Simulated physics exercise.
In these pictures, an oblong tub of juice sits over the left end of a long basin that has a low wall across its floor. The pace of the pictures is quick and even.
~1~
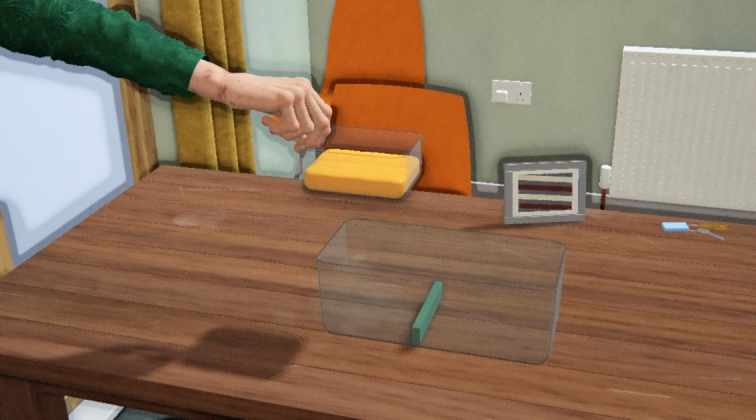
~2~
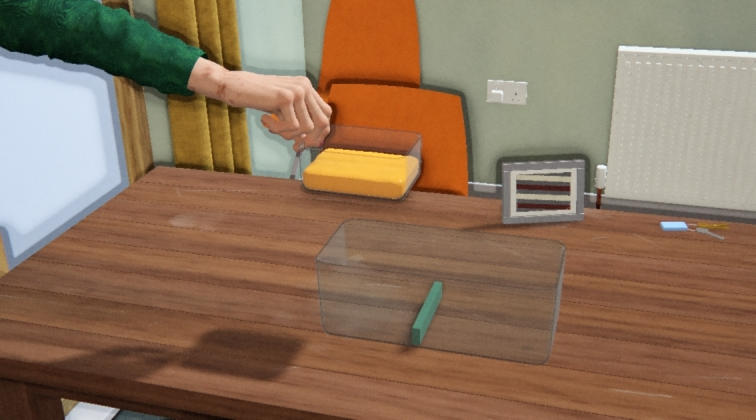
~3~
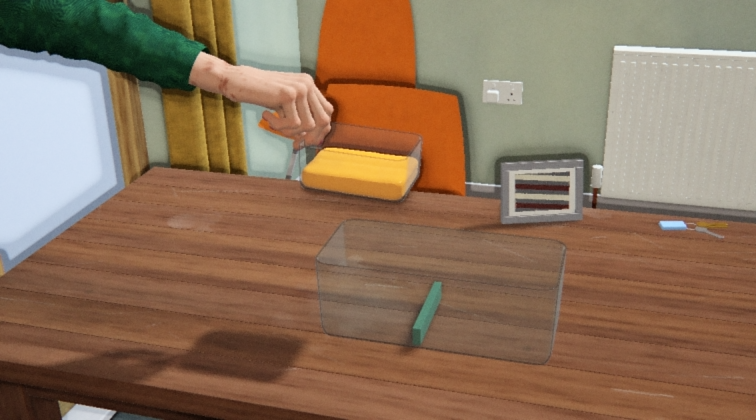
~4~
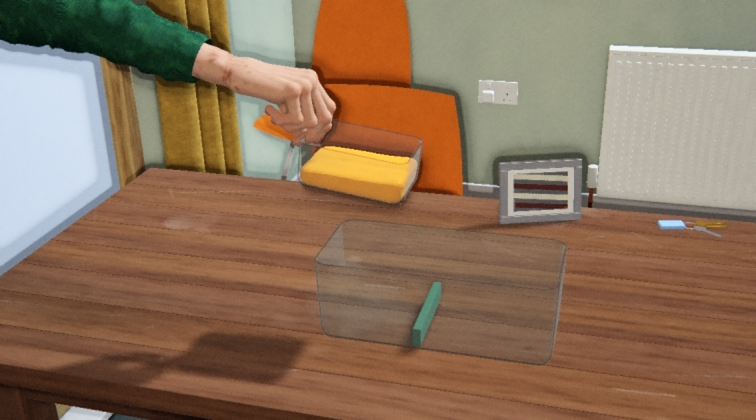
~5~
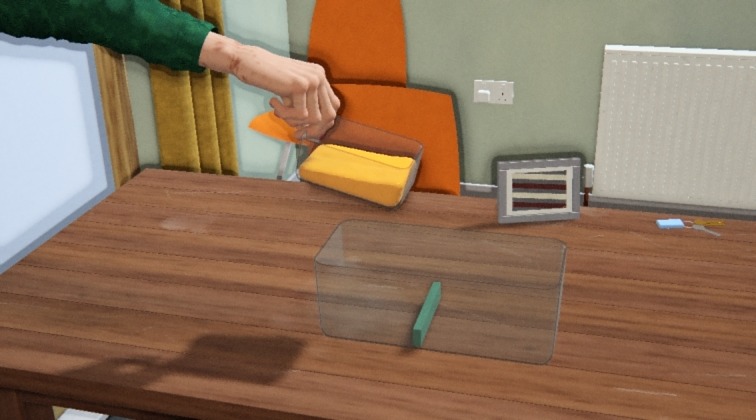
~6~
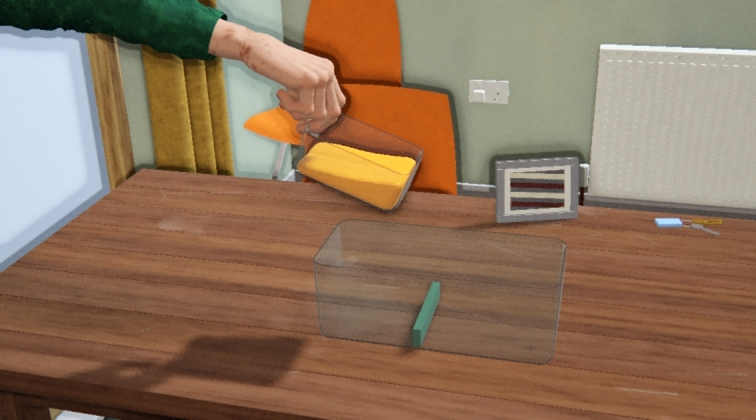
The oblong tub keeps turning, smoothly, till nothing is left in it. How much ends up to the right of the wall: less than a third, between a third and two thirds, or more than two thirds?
Between a third and two thirds.
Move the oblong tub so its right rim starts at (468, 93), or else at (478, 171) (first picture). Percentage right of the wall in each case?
90 % and 95 %.
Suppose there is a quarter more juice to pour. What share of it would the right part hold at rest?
Some 65 parts in a hundred, give or take.
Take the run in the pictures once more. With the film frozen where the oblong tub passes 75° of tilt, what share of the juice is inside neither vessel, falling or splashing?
I'd say some 35 per cent.
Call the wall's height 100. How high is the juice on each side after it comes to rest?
On the left it's around 30 per cent; on the right, 30 per cent.
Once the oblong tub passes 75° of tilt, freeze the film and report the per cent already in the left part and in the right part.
Reading: Left some 0 %, right some 25 %.
A moment on, the oblong tub is tipped on its side and 42 per cent is still to pour, 0 is left of the wall and 23 right of it.
Next, the oblong tub is tipped on its side and 13 per cent is still to pour, 21 is left of the wall and 55 right of it.
Then the oblong tub is tipped on its side and 2 per cent is still to pour, 40 is left of the wall and 56 right of it.
Later the oblong tub is tipped on its side and 0 per cent is still to pour, 43 is left of the wall and 56 right of it.
In the end 43 per cent lies left of the wall, 56 right of it and 0 outside.
